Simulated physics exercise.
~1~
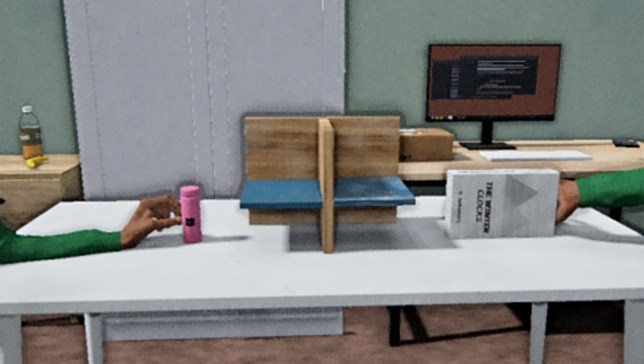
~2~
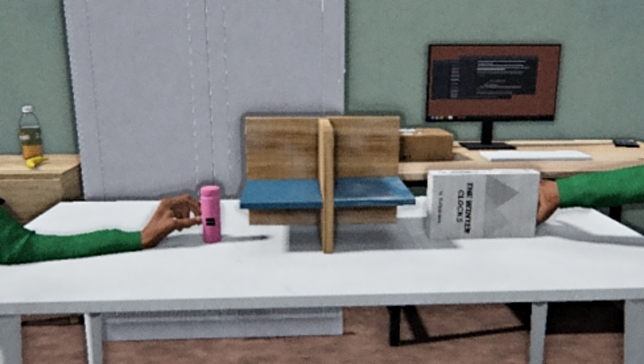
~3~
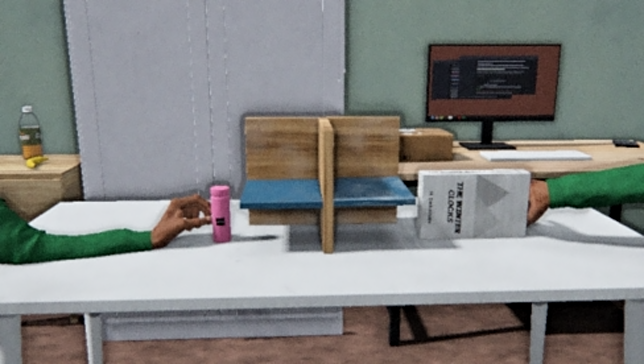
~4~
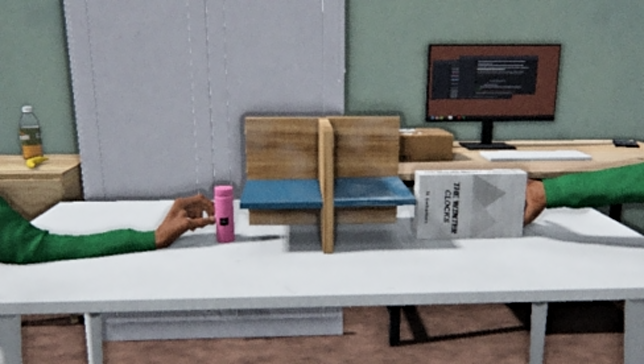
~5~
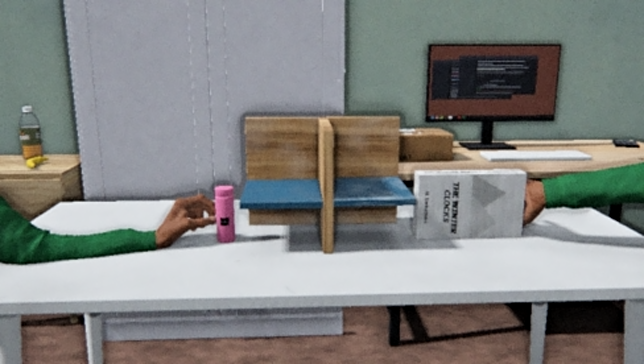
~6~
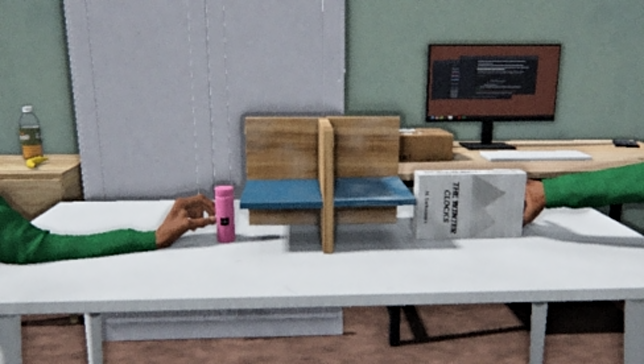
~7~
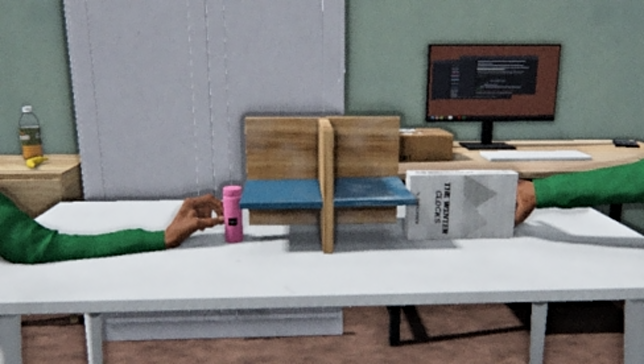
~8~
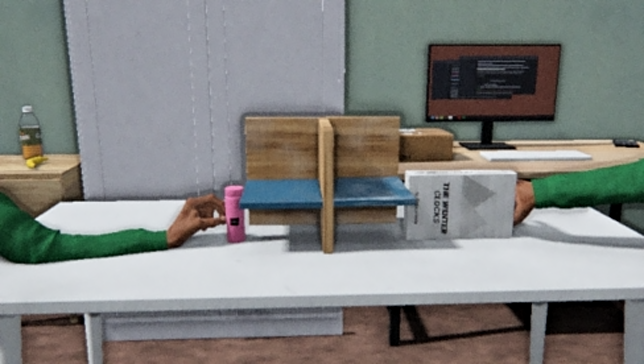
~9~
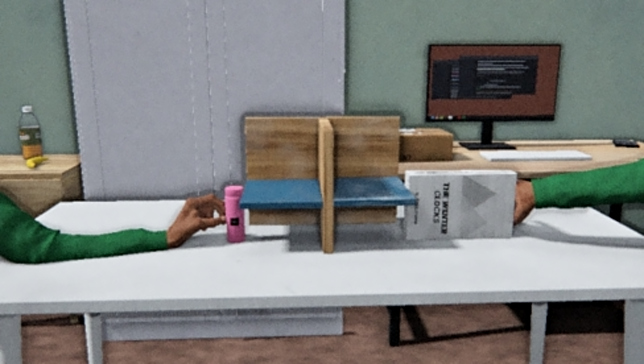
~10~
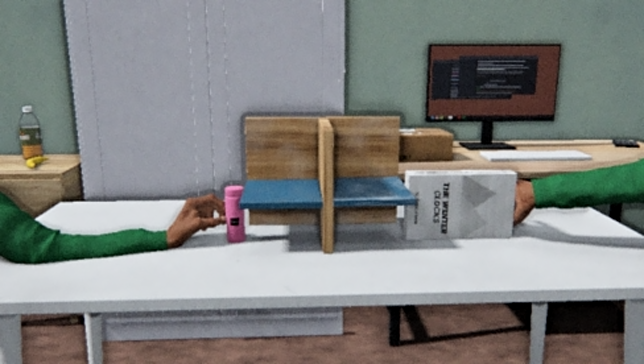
Two hands in green sleeves reach in from the left and right over a white table in an office-like room, seen from the front by a still camera. Between them stands a low wooden rack with a blue shelf and a central divider, while a monitor sits on a desk behind. The left hand pushes an upright pink shaker to the right as the right hand pushes a white book, resting on its side, to the left. Both slow, then edge a little farther inward. Finally the shaker and the book stop at opposite ends of the blue shelf, still outside it.
